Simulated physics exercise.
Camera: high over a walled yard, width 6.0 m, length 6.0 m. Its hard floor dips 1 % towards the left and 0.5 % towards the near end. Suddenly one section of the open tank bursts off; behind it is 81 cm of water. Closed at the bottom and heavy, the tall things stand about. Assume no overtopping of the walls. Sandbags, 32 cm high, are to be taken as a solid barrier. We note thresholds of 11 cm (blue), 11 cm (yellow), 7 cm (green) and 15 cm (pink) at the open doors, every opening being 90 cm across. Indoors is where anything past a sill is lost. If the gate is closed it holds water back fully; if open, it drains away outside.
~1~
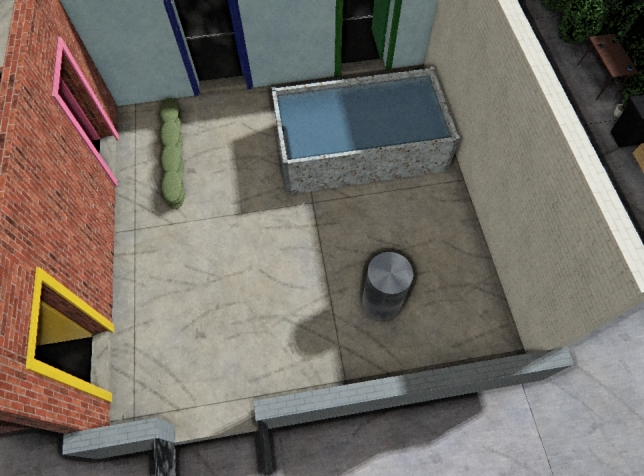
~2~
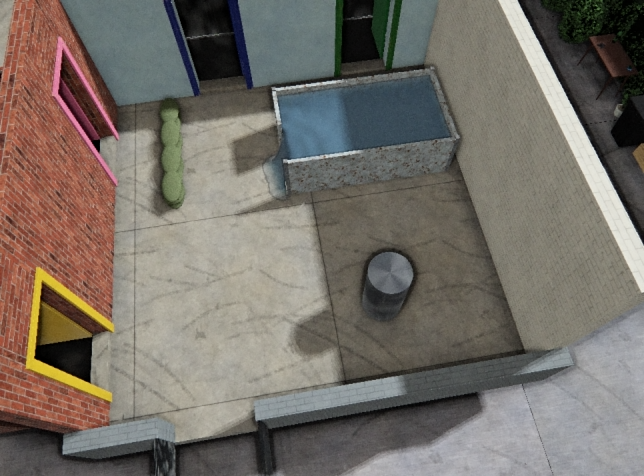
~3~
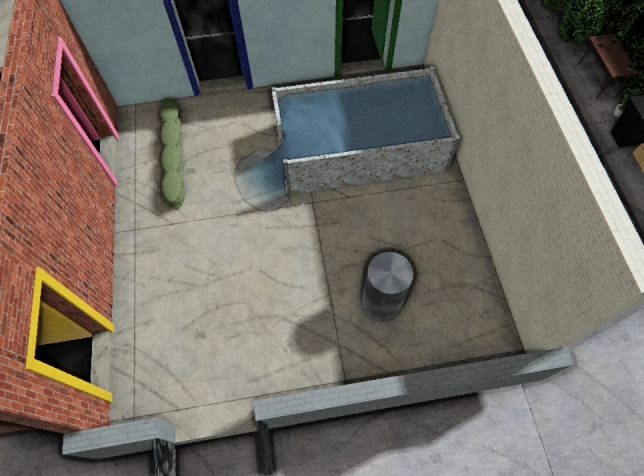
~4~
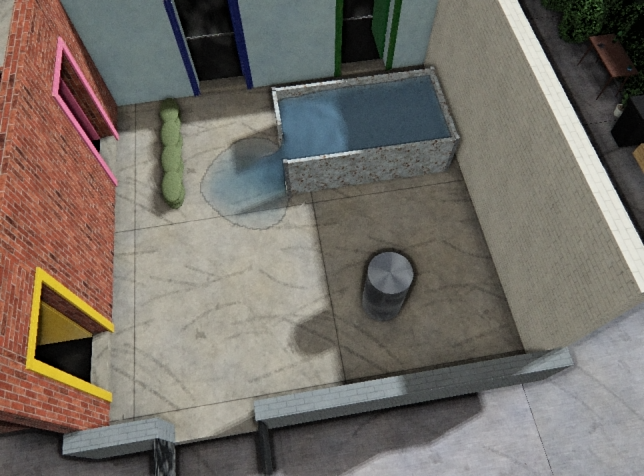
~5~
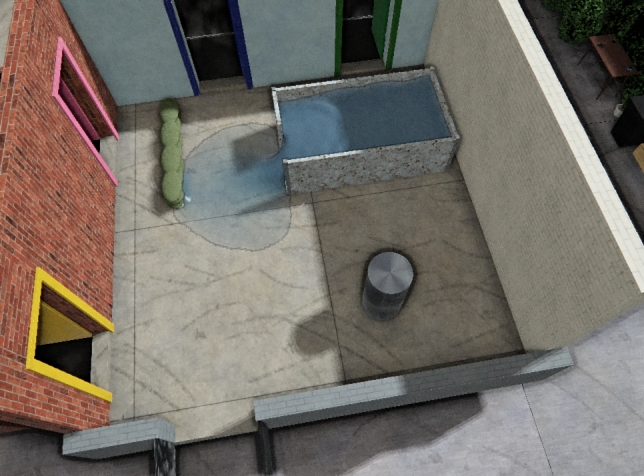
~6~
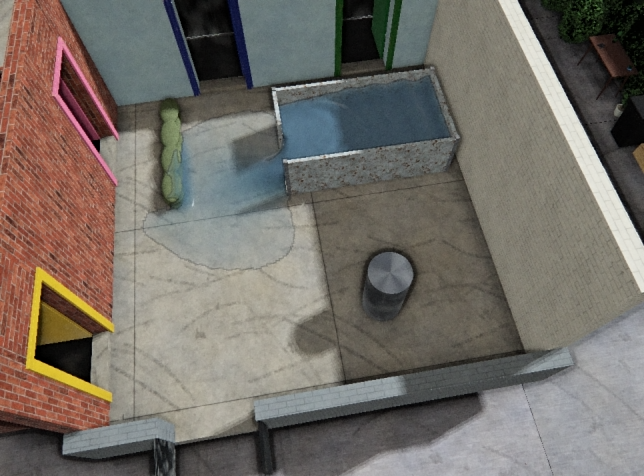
Water pouring from the left end of a raised stone tank, spreading across a walled yard's floor and around a green hedge.
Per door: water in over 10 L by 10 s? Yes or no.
Blue door yes, yellow door yes, green door yes, pink door no.
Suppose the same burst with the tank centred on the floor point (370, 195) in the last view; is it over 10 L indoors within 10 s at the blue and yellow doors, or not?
Result - blue door does not exceed it, yellow door exceeds it.
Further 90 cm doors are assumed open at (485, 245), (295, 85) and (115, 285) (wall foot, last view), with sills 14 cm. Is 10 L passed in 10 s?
Check each in turn: The first fails, the second fails, the third succeeds.
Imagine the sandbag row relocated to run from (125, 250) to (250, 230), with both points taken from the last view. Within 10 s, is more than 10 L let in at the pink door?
Compared to the limit, pink goes beyond.
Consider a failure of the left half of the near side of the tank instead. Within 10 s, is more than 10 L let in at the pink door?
Against that limit: Pink short of it.
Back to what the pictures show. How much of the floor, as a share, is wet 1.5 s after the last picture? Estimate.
45 %.
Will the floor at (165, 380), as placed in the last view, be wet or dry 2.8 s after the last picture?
Looks like it's submerged.
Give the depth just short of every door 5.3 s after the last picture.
Depths in cm: Blue 12, yellow 19, green 7, pink 9.
Then, 0.7 s after the last picture water covers 30 % of the floor and is deepest (48 cm) near (282, 177); blue door 6 cm at the sill, 0 L in, yellow door not reached, green door not reached, pink door not reached.
Then, 1.5 s after the last picture water covers 45 % of the floor and is deepest (48 cm) near (110, 435); blue door 18 cm at the sill, 8 L in, yellow door 17 cm at the sill, 3 L in, green door not reached, pink door 5 cm at the sill, 0 L in.
Then, 2.8 s after the last picture water covers 55 % of the floor and is deepest (34 cm) near (137, 430); blue door 17 cm at the sill, 45 L in, yellow door 20 cm at the sill, 28 L in, green door 3 cm at the sill, 0 L in, pink door 13 cm at the sill, 0 L in.
Then, 5.3 s after the last picture water covers 85 % of the floor and is deepest (22 cm) near (110, 435); blue door 12 cm at the sill, 72 L in, yellow door 19 cm at the sill, 95 L in, green door 7 cm at the sill, 0 L in, pink door 9 cm at the sill, 1 L in.
Then, 9.3 s after the last picture water covers 95 % of the floor and is deepest (14 cm) near (110, 435); blue door 7 cm at the sill, 76 L in, yellow door 12 cm at the sill, 138 L in, green door 9 cm at the sill, 24 L in, pink door 7 cm at the sill, 1 L in.
